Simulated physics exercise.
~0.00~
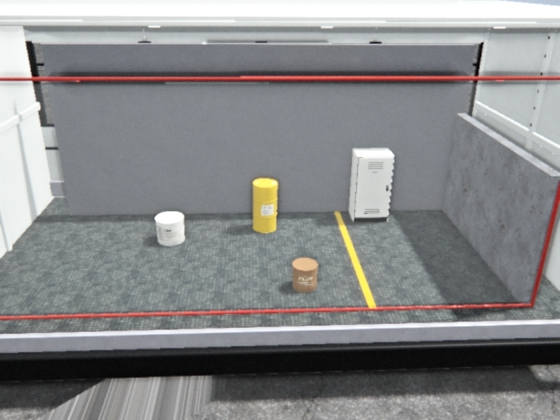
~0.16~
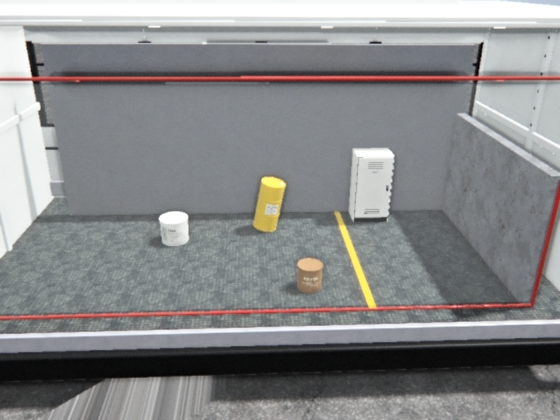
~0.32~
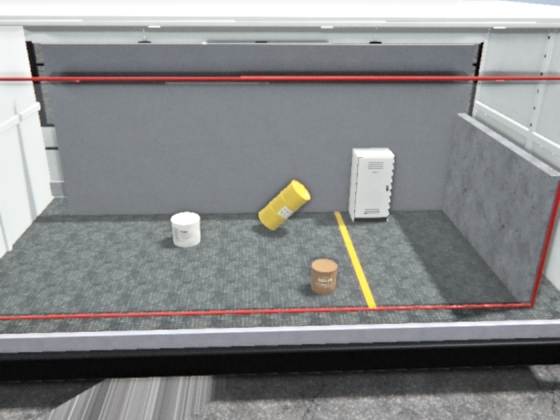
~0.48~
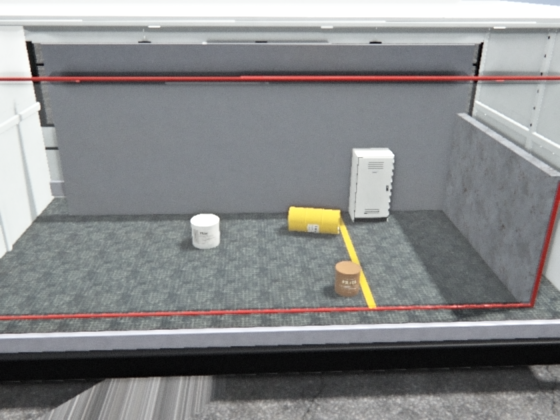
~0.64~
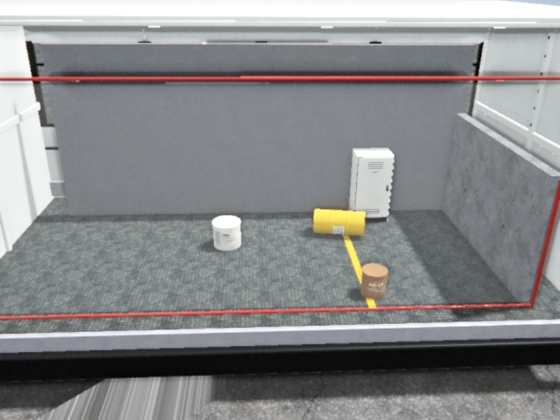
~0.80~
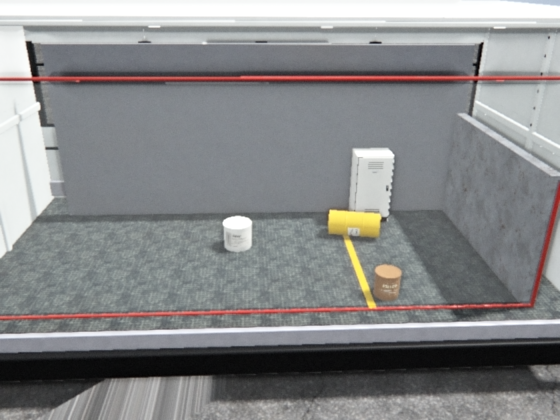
We see a white bucket, a brown bucket and an upright yellow drum in a grey bay; the drum tips onto its side as all three shift right, ending with the brown bucket past the yellow line, the drum across it and the white bucket short of it.
